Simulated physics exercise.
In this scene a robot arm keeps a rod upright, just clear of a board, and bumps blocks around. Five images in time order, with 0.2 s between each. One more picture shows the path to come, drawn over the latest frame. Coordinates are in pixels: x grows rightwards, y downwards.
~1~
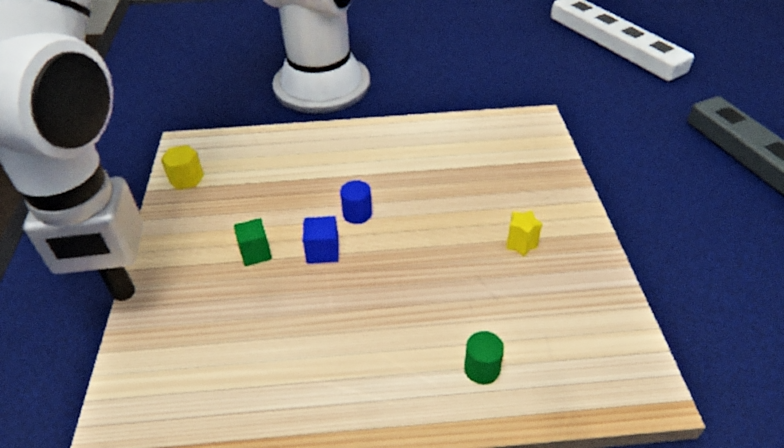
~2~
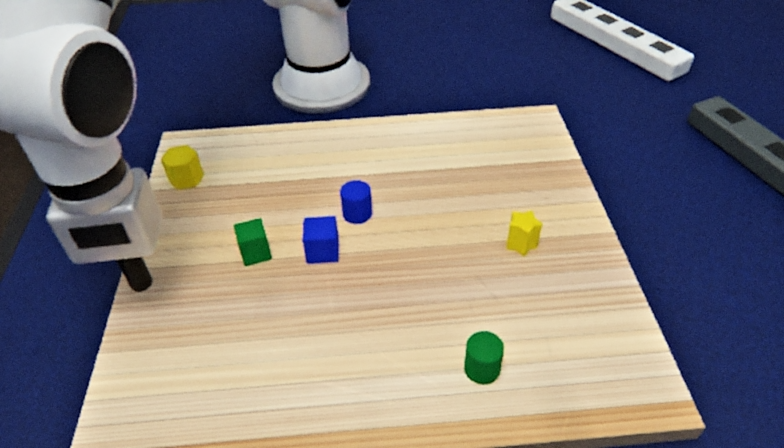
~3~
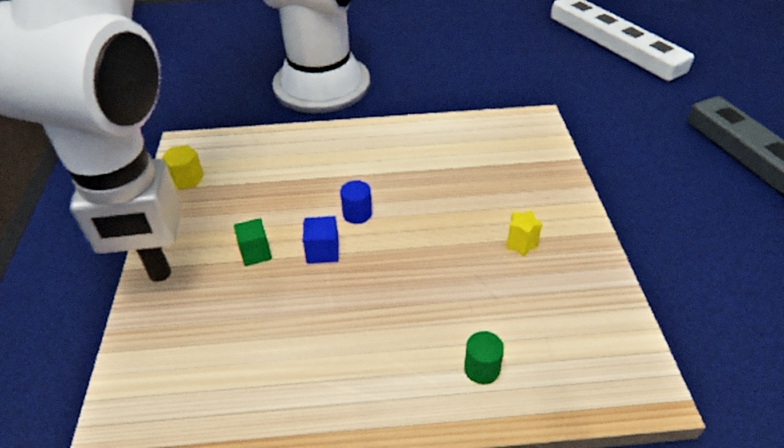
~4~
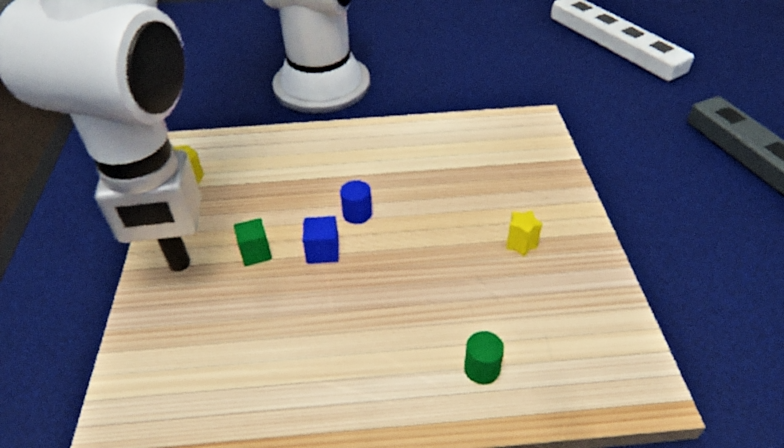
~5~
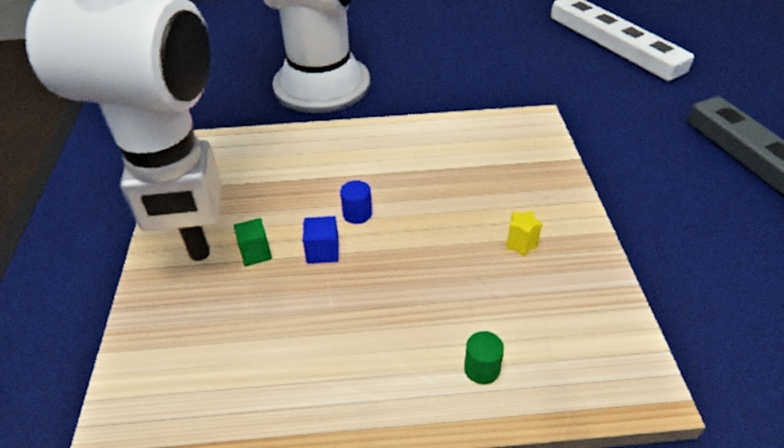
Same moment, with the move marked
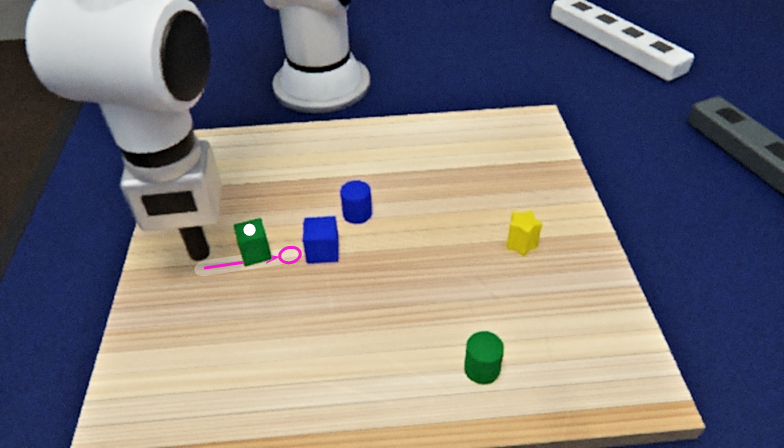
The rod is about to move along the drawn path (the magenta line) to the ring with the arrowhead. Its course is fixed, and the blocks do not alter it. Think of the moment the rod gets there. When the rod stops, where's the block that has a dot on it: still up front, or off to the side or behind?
The block that has a dot on it is left behind or beside.
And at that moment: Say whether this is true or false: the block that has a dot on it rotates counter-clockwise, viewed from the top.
Verdict: True.
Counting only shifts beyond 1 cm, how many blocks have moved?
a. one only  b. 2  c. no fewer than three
(a)
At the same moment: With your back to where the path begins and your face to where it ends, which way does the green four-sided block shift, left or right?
The left.
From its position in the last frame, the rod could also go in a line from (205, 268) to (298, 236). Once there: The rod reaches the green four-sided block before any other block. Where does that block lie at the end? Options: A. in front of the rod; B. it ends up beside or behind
A
Drawn move, from (205, 268) to (290, 255); the dot is on the green four-sided block.
The first path, step by step. One third of the way, rod at (230, 251); nothing pushed yet.
Two thirds of the way, rod at (260, 246); green four-sided block at (274, 220), turned 40° anticlockwise.
At the end, rod at (287, 242); green four-sided block at (289, 213), turned 75° anticlockwise; blue four-sided block still.
